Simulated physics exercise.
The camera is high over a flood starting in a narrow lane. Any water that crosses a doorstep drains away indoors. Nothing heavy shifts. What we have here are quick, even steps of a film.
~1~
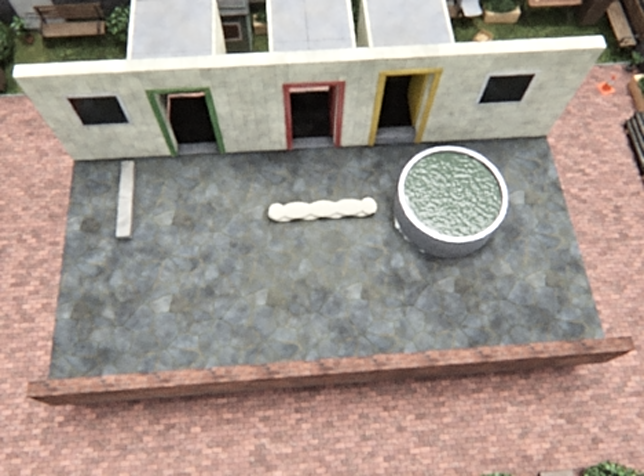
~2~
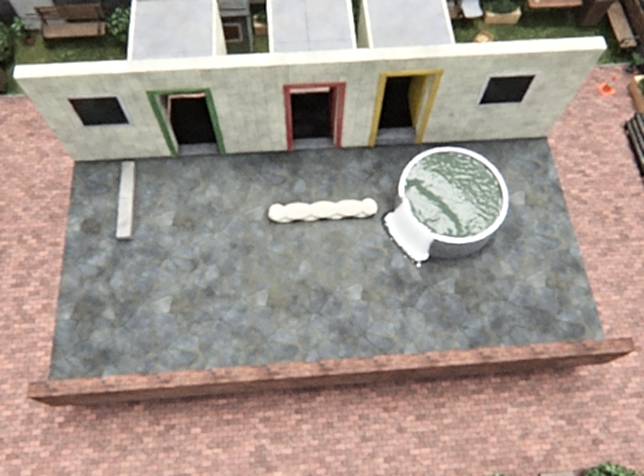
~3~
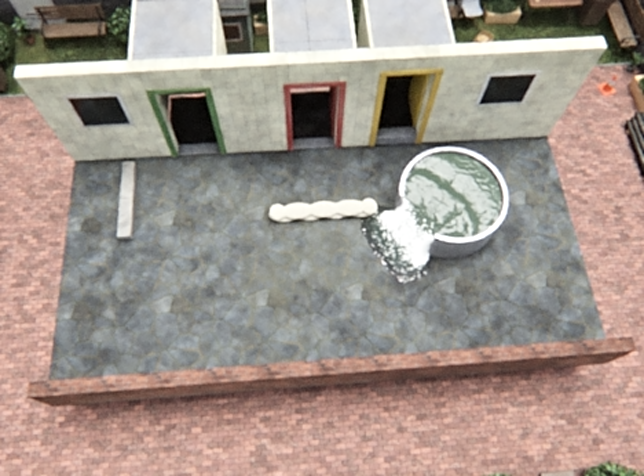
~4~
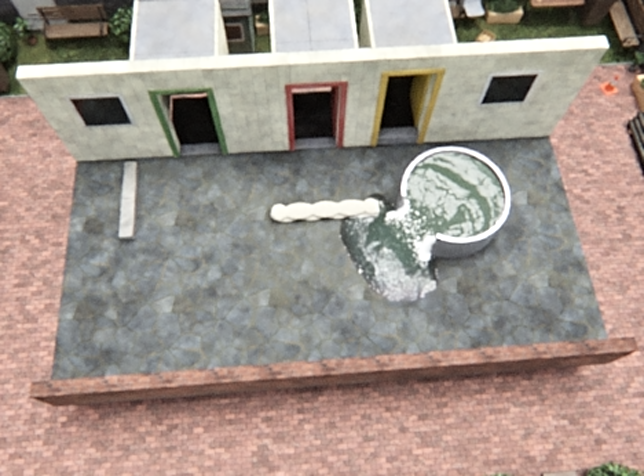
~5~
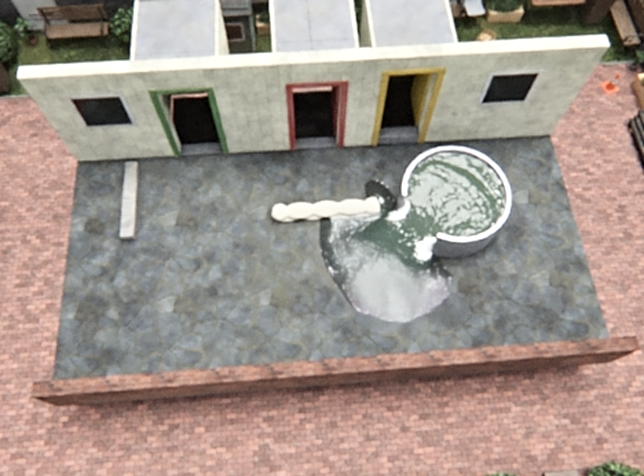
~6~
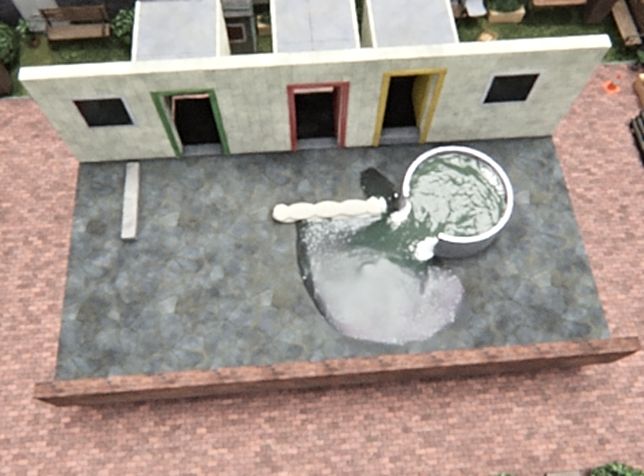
In a walled paved yard, water pours from a round pool and spreads down and left.
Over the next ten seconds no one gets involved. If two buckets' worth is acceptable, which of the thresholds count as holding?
The green door counts as holding, the yellow door counts as holding, the red door counts as holding.
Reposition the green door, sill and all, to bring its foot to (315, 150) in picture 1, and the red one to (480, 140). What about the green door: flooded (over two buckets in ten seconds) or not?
Green: Comes in low.
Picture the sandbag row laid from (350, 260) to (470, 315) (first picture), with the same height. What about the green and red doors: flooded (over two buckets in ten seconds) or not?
Results - green door above the threshold, red door above the threshold.
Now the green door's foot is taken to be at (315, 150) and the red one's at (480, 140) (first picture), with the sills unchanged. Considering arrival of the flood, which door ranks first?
I reckon it's the yellow door.
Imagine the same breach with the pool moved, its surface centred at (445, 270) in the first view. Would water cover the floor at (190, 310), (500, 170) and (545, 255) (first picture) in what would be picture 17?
Going through the three places: In the spill, out of reach, out of reach.
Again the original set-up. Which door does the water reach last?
I pick the red-painted one.
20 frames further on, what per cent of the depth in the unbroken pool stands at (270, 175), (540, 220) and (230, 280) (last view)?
The depth comes out near 0, 0 and 4 per cent.
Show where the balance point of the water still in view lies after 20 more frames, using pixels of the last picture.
Centre of the water: Near (332, 272).
A moment on, water covers 30 % of the floor; the green door not reached, the yellow door not reached, the red door not reached.
Next, water covers 40 % of the floor; the green door not reached, the yellow door wet at the sill, nothing in, the red door not reached.
Then, water covers 55 % of the floor; the green door not reached, the yellow door wet at the sill, nothing in, the red door not reached.
Later, water covers 60 % of the floor; the green door wet at the sill, nothing in, the yellow door wet at the sill, nothing in, the red door not reached.
In the end, water covers 65 % of the floor; the green door wet at the sill, nothing in, the yellow door wet at the sill, nothing in, the red door wet at the sill, nothing in.
